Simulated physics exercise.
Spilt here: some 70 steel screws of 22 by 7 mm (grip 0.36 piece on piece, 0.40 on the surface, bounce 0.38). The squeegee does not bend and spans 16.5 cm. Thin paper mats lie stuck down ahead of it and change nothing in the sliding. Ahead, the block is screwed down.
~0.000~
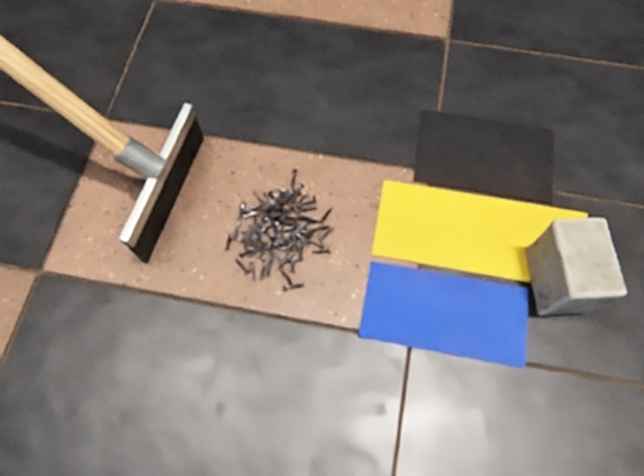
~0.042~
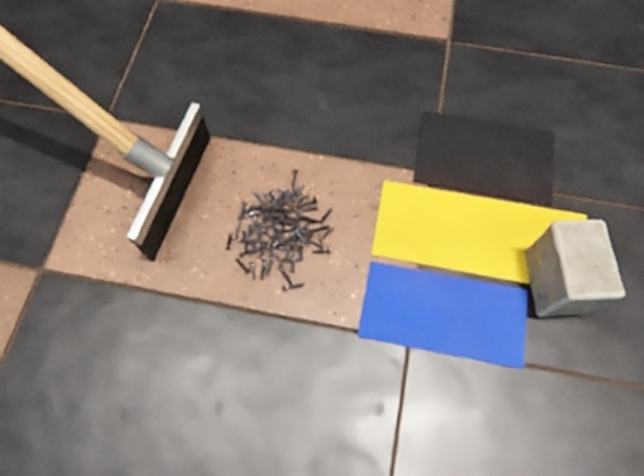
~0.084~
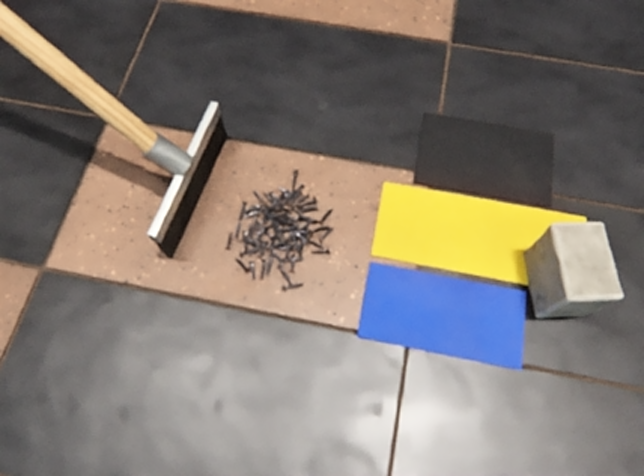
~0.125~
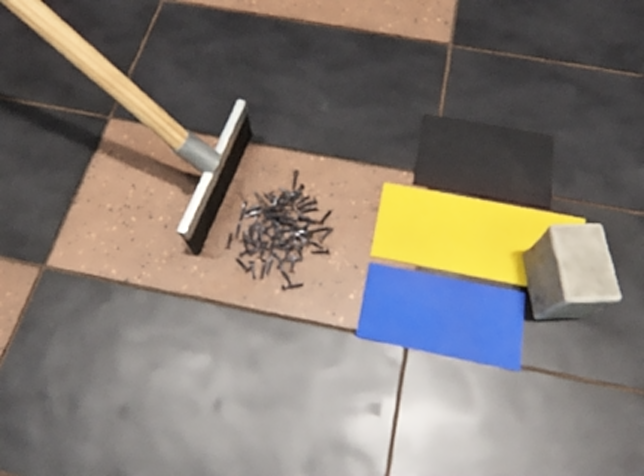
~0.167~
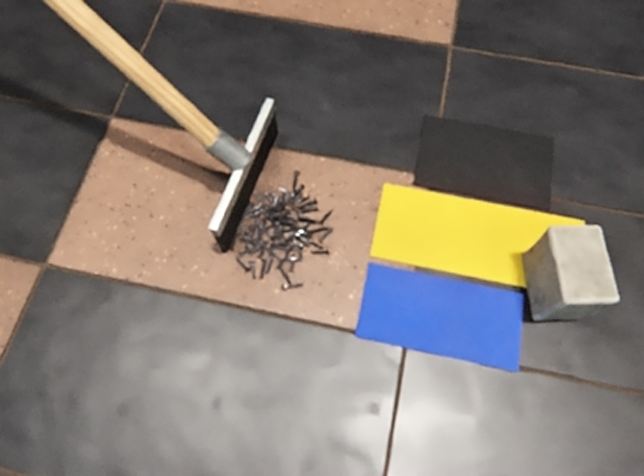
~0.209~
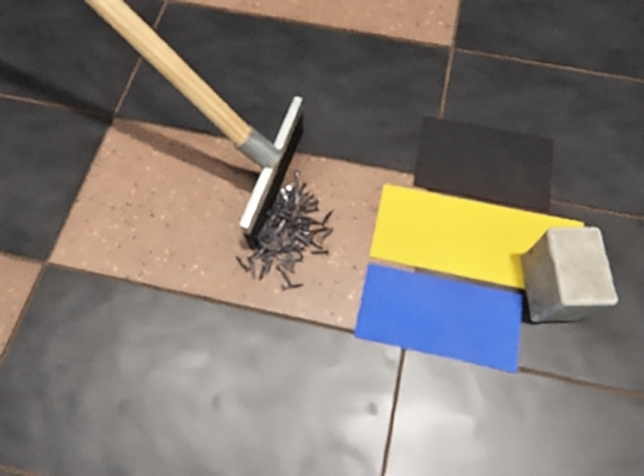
The clip opens on a squeegee with a wooden handle at the left of a pinkish-brown tile, with a pile of dark screws, three coloured mats and a grey block to its right. The squeegee slides rightward across the tile, reaches the pile, and pushes its left side, bunching screws against the blade.
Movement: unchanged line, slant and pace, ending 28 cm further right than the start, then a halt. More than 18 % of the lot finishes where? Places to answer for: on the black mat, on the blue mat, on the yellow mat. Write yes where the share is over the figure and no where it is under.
Black mat: No; blue mat: No; yellow mat: Yes.
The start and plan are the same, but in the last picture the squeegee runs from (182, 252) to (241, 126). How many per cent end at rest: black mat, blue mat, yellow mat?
At rest the black mat holds 0 %, the blue mat 45 %, and the yellow mat 40 %.
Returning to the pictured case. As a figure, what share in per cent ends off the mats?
It comes to around 30 percent.
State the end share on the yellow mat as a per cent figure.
Close to 50 in a hundred, I reckon.
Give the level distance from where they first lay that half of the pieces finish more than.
About 20 cm.
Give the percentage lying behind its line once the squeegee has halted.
Some 35 percent.
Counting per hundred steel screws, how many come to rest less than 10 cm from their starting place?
30 %.
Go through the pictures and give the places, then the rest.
The first frame shows squeegee from (129, 241) to (190, 113); moved 0.0 cm; pieces shifted so far, 0; middle of the spill at (274, 222); blue mat at (444, 313); yellow mat at (481, 234); black mat at (485, 155); block at (590, 256).
The second frame shows squeegee from (136, 240) to (197, 113); moved 0.6 cm; pieces shifted so far, 0; middle of the spill at (274, 222).
The third frame shows squeegee from (156, 237) to (216, 112); moved 2.5 cm; pieces shifted so far, 0; middle of the spill at (274, 222).
The fourth frame shows squeegee from (186, 234) to (242, 110); moved 5.4 cm; pieces shifted so far, 0; middle of the spill at (274, 222).
The fifth frame shows squeegee from (216, 231) to (270, 108); moved 8.4 cm; pieces shifted so far, 2; middle of the spill at (275, 222).
The sixth frame shows squeegee from (246, 228) to (298, 107); moved 11.5 cm; pieces shifted so far, 42; middle of the spill at (281, 225); blue mat at (439, 316); yellow mat at (478, 240); black mat at (484, 163); block at (583, 264). Its speed is about 0.72 m/s, heading 17 degrees away from the viewer.
Then, at 0.38 s, squeegee 24 cm from its start, spill 13 cm wide; blue mat 5 %, yellow mat 55 %, off the mats 45 %.
Then, at 0.56 s, squeegee 30 cm from its start, spill 15 cm wide; blue mat 5 %, yellow mat 50 %, black mat 5 %, off the mats 35 %.
Then, at 0.71 s, squeegee 30 cm from its start, spill 15 cm wide; blue mat 5 %, yellow mat 50 %, black mat 10 %, off the mats 30 %.
In the end, at 1.2 s, blue mat 5 %, yellow mat 50 %, black mat 10 %, off the mats 30 %.
